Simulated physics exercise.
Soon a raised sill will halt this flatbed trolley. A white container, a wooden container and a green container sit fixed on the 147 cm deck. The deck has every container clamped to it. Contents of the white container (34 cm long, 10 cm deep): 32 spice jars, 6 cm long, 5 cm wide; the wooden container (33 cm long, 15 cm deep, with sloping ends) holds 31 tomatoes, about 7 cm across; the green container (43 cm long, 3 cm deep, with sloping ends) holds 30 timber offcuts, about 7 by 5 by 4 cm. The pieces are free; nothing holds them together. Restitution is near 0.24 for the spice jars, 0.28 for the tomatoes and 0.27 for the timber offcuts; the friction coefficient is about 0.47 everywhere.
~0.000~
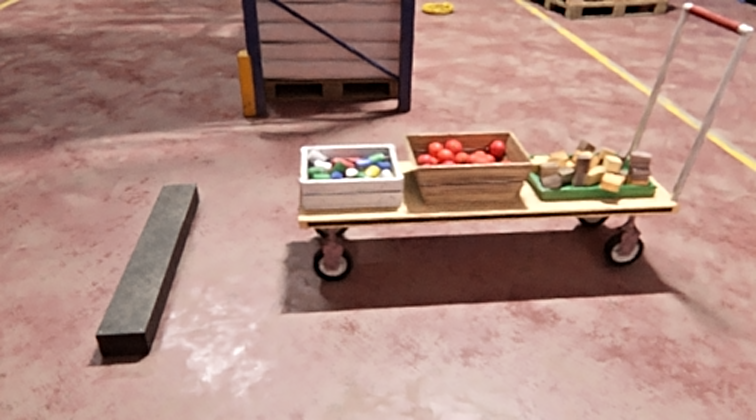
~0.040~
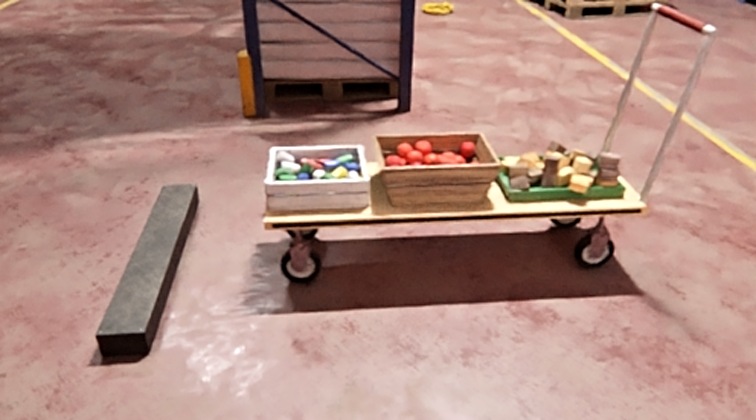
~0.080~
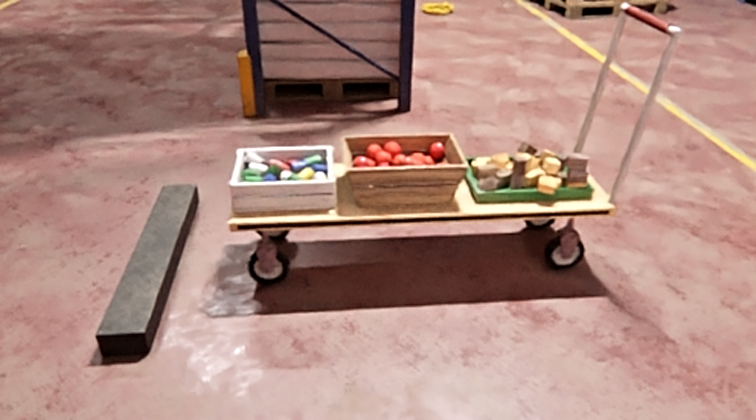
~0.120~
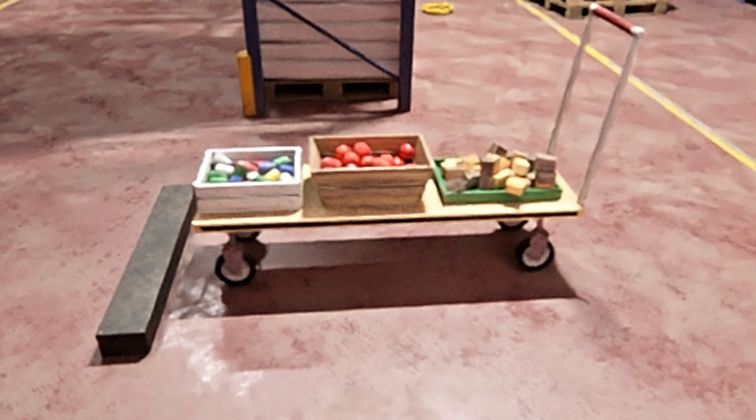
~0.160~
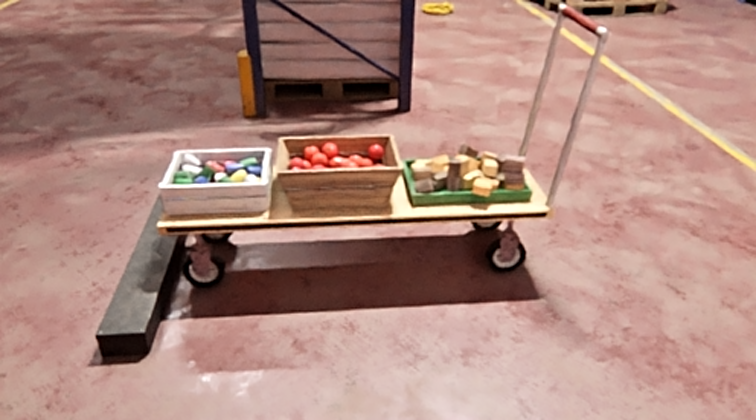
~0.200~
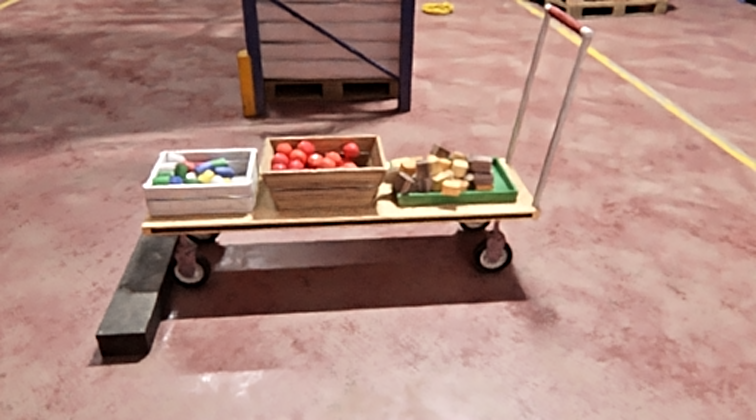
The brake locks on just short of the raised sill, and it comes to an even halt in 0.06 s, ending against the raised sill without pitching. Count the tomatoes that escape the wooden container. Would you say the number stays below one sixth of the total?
Yes, A sixth is not reached.
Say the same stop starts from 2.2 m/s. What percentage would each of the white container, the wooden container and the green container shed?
Then the white container sheds 0 per cent of its load, the wooden container 0 per cent, and the green container 30 per cent.
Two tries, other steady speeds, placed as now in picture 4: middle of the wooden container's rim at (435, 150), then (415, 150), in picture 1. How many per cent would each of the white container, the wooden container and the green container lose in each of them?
For the white container it's 0 % and then 0 %, for the wooden container 0 % and then 0 %, and for the green container 30 % and then 20 %.
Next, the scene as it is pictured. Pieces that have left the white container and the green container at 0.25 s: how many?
The white container is at about 0 and the green container at about 4.
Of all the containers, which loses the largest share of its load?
It is the green container.
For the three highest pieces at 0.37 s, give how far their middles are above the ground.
I'd guess about 62 cm.
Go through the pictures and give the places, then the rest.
In the first frame (each is followed by its nearest rim corner in this view), wooden container, (416, 167); white container, (306, 182); 56 cm short of the stop; none out.
In the second frame, wooden container, (382, 168); white container, (271, 183); 43 cm short of the stop.
In the third frame, wooden container, (347, 169); white container, (235, 184); 31 cm short of the stop.
In the fourth frame, wooden container, (312, 170); white container, (199, 185); 18 cm short of the stop.
In the fifth frame, wooden container, (279, 172); white container, (165, 187); stopping.
In the sixth frame, wooden container, (263, 172); white container, (149, 187); stopping; 1 out, the lowest offcut at (392, 175).
After 0.25 s, white container 32 in, 0 out, wooden container 31 in, 0 out and green container 26 in, 4 out.
After 0.37 s, white container 30 in, 2 out, wooden container 31 in, 0 out and green container 20 in, 10 out.
After 0.60 s, white container 30 in, 2 out, wooden container 31 in, 0 out and green container 16 in, 14 out.
Final count (at 1.10 s), white container 30 in, 2 out, wooden container 31 in, 0 out and green container 18 in, 12 out. Asked share, 0 of 31, 0 per cent.
